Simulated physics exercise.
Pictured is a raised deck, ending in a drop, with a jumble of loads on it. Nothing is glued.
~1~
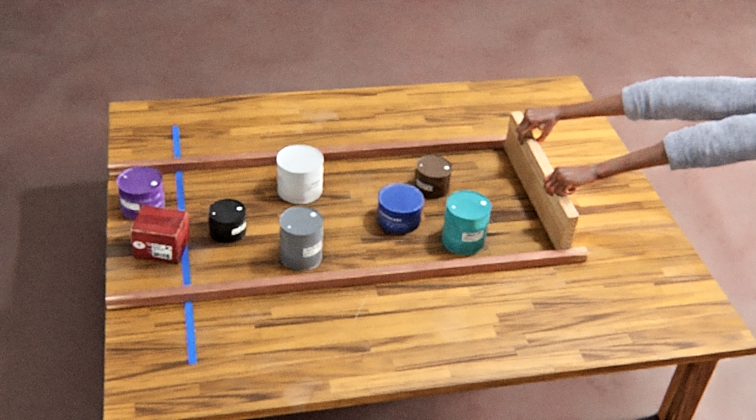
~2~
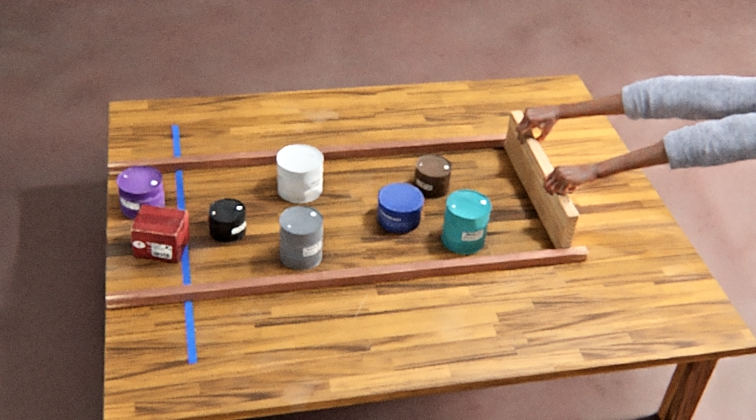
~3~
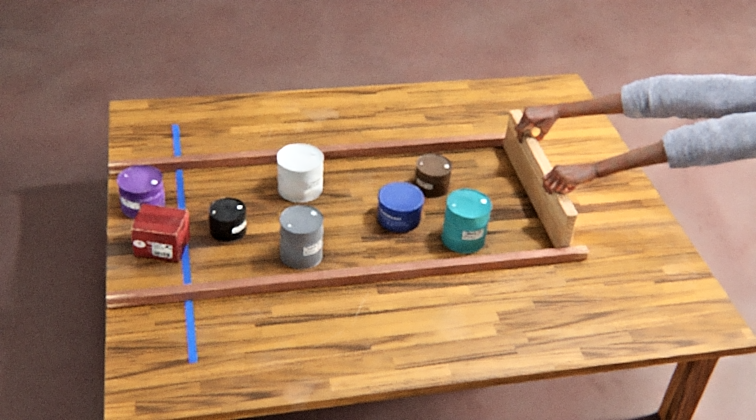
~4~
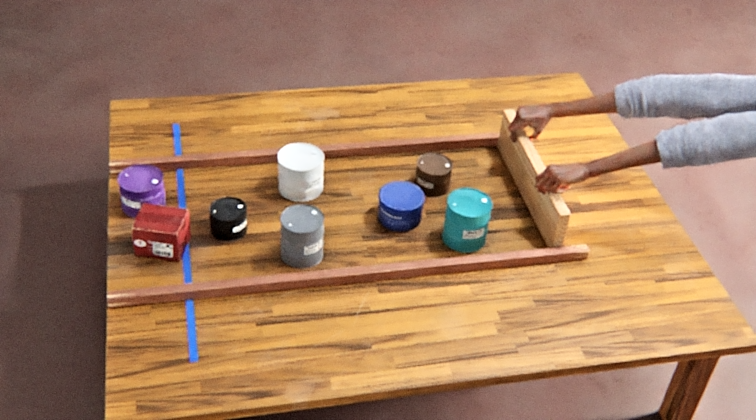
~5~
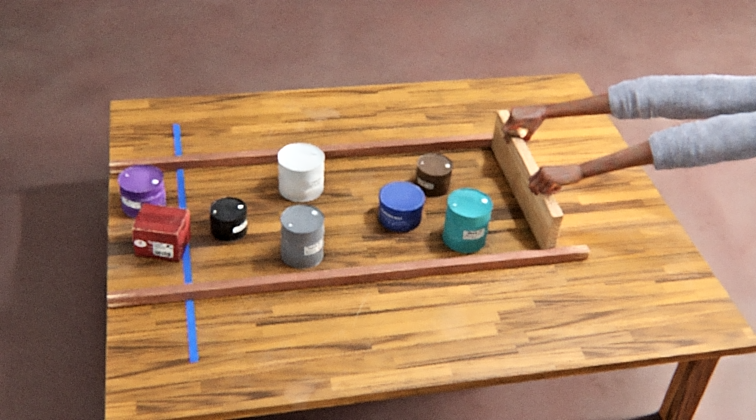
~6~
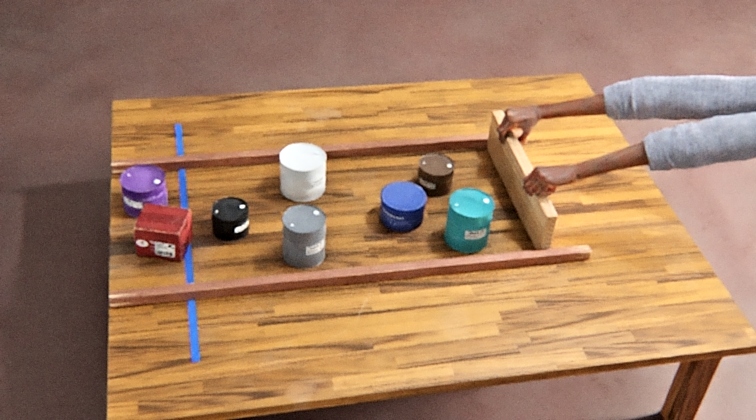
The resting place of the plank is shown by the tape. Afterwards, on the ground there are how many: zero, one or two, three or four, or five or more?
On the ground there are one or two.
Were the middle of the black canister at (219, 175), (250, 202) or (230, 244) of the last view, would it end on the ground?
Well, one by one, it is safe, is safe and ends up down.
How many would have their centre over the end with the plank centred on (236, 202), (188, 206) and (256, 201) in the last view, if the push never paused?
0, 1 and 0.
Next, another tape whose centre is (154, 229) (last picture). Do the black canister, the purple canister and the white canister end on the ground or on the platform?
Black canister goes down, purple canister goes down, white canister stays put.
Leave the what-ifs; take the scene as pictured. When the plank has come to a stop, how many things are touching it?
Looks like 4 of them, all told.
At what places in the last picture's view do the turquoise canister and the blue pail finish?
Final positions - turquoise canister around (164, 253), blue pail around (162, 228).
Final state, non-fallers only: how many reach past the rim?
The count is 3.
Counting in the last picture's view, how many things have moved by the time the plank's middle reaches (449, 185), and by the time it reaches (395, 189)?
Well, it's 2 at the first one and 3 at the second.
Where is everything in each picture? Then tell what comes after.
Purple canister (141, 193); red parcel (160, 234); black canister (227, 221); plank (539, 180); tape (183, 228), in the first frame.
Red parcel (160, 234); turquoise canister (466, 222), in the second frame.
Black canister (228, 220); white canister (300, 173), in the third frame.
Purple canister (142, 191); plank (531, 178), in the fourth frame.
Red parcel (162, 233); brown canister (434, 175), in the fifth frame.
Purple canister (144, 191); red parcel (164, 232); black canister (230, 219); plank (519, 179); tape (186, 226), in the sixth frame.
Soon after, none off yet; purple canister at rest near (144, 191); red parcel at rest near (164, 232); black canister at rest near (230, 219).
After that, none off yet; purple canister at rest near (144, 191); red parcel displaced a little near (144, 237); black canister displaced about its own width near (189, 221).
In the end, the number that fall off is one or two; gone, red parcel.
